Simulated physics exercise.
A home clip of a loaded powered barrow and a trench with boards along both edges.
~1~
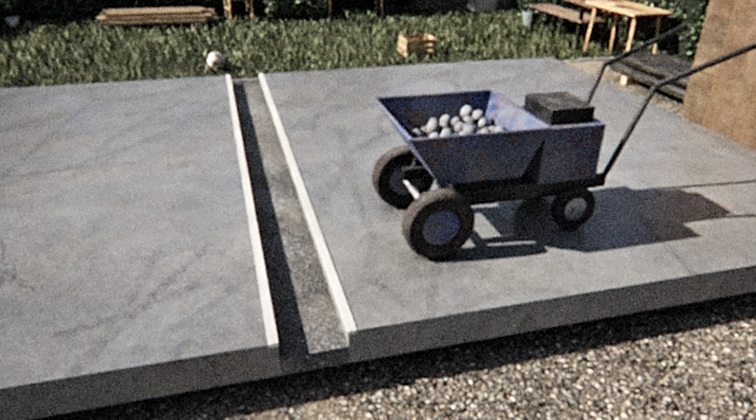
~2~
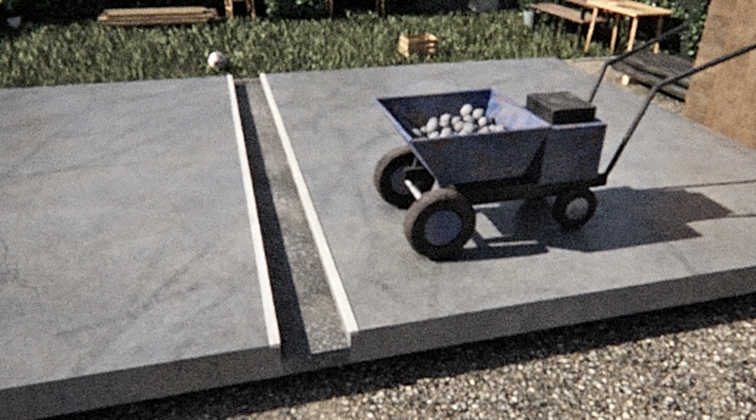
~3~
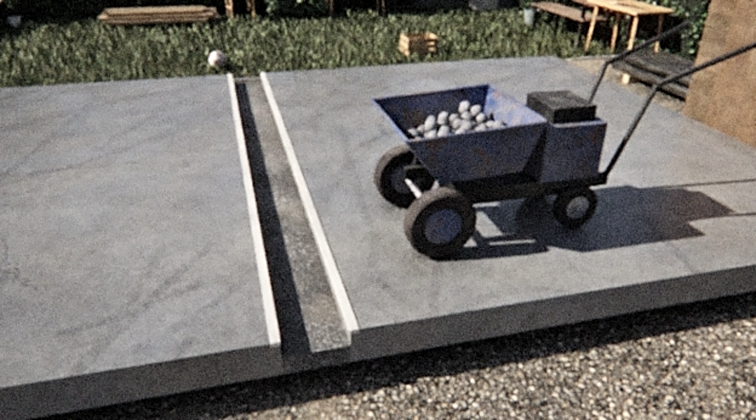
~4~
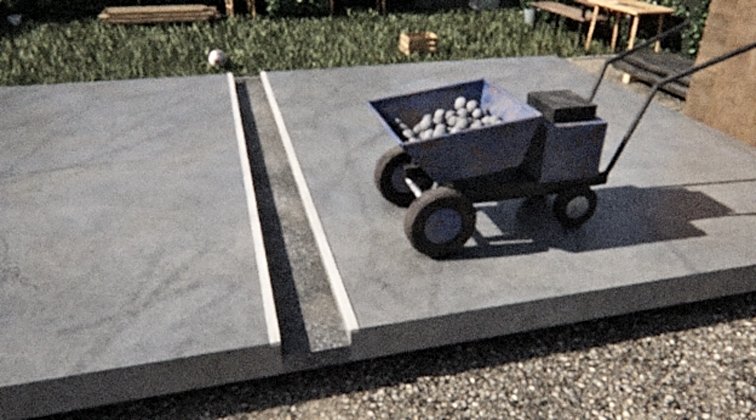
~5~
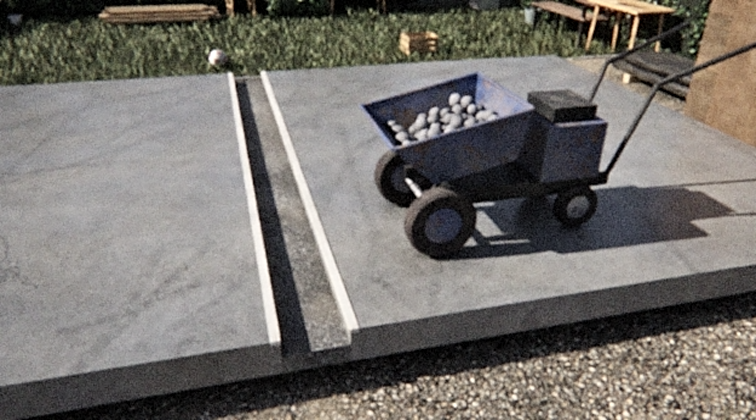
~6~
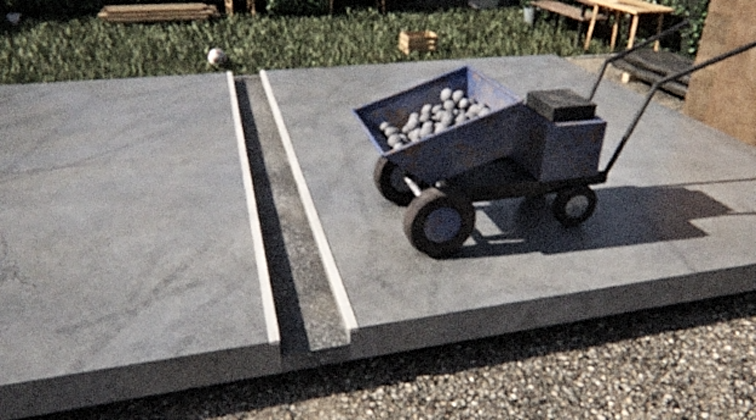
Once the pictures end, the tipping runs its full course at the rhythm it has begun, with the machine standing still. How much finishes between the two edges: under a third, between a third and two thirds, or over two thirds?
Between the edges lies more than two thirds of the load.
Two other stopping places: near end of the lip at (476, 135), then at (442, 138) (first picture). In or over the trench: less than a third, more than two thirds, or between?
First below one third, then the middle third.
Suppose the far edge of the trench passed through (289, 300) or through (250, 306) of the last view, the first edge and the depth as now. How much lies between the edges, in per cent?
About 70 and 90 per cent.
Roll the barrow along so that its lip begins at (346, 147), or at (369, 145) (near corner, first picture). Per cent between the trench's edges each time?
Near 40 % and 60 %.
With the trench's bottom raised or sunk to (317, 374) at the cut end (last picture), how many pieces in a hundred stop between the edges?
Near 100 %.
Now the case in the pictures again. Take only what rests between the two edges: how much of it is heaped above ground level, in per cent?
It comes to 35 per cent or so.
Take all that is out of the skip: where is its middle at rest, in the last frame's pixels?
At about (298, 244).
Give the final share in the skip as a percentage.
Near 0 %.
Soon, skip tipped steeply; all in the skip.
A while on, skip tipped steeply; nearly all in the skip; a stray few short of the trench; a stray few in or heaped over the trench; a stray few falling.
Towards the end, skip tipped right over; about a third in the skip; a small part short of the trench; about half in or heaped over the trench; a stray few beyond it.
Finally, skip tipped right over; a small part short of the trench; most in or heaped over the trench; a small part beyond it.
